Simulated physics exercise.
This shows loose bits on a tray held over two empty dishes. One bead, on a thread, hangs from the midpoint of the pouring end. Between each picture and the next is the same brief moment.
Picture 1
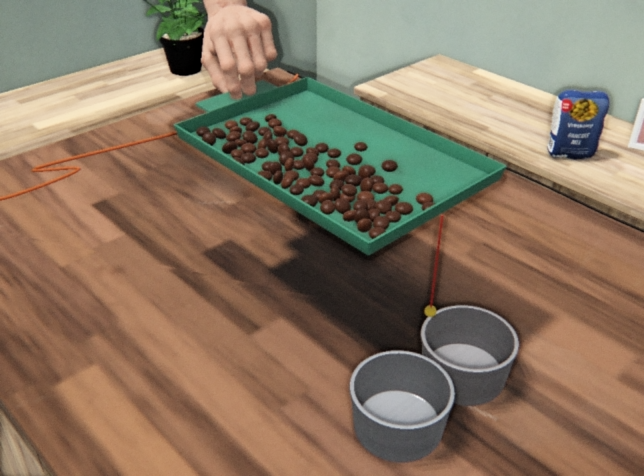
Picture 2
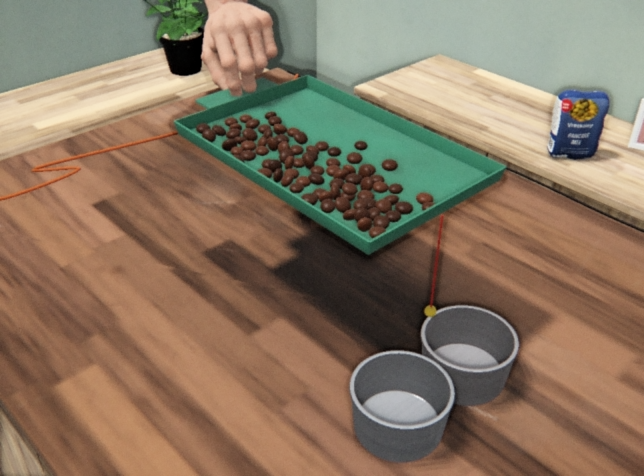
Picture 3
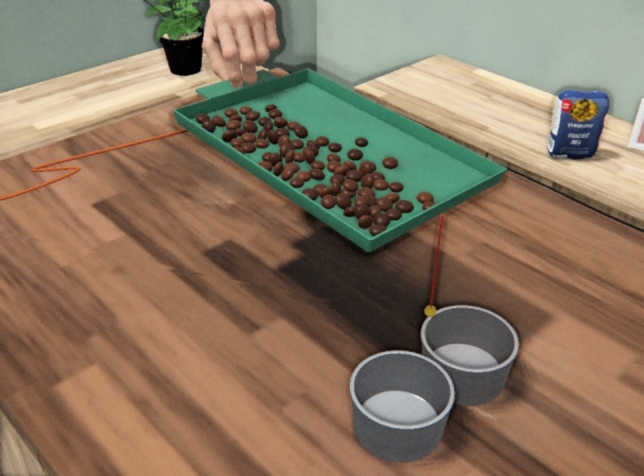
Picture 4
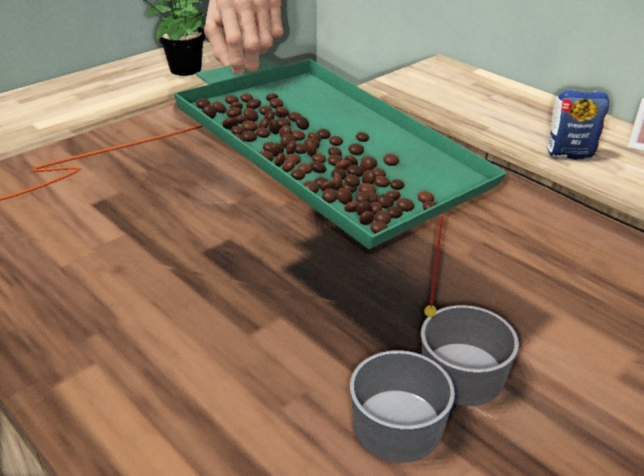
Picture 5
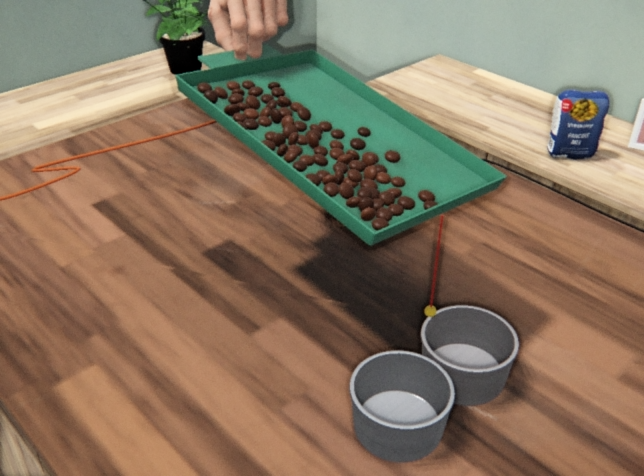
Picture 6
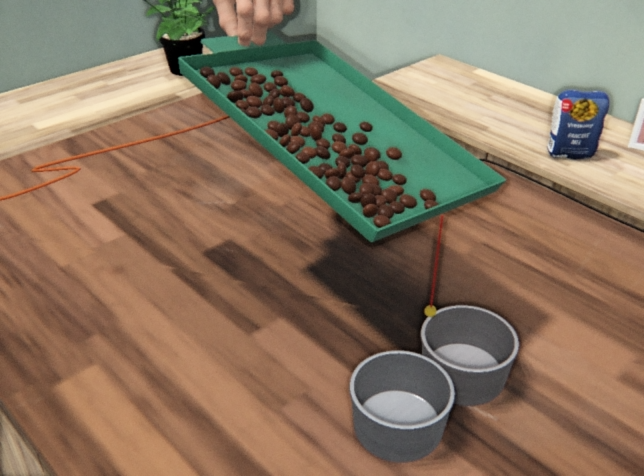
On a wooden counter, a hand raising the back of a green tray of chocolate drops above two empty grey dishes.
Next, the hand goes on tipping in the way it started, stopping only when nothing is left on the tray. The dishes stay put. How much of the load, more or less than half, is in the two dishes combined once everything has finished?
Result: Mostly missed.
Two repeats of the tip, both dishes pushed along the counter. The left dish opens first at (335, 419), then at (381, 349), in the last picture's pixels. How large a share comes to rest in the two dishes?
You'd get 0 in a hundred the first time and 40 in a hundred the second.
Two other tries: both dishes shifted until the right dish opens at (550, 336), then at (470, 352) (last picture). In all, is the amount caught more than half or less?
Result - try one, below the halfway mark; try two, below the halfway mark.
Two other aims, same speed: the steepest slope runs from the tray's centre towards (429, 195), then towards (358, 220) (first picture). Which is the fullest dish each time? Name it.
Result, try one: Dish at right; try two: Dish at left.
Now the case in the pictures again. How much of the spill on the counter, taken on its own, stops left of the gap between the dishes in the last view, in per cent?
Near 10 in a hundred.
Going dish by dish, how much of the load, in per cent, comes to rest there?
Left dish: Around 0 in a hundred; right dish: Around 10 in a hundred.
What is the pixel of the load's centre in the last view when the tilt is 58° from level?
I'd put the middle close to (468, 170).
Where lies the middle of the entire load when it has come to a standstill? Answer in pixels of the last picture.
At about (497, 324).
Shortly afterwards, tray tipped steeply; all but a few on the tray; a little in the air.
Next, tray tipped right over; near half on the tray; only a few in the right dish; near a third outside both; a little in the air.
Some moments later, tray tipped past a quarter turn; a little in the right dish; all but a few outside both.
In the end, tray tipped past a quarter turn; none at all in the left dish; a little in the right dish; all but a few outside both.
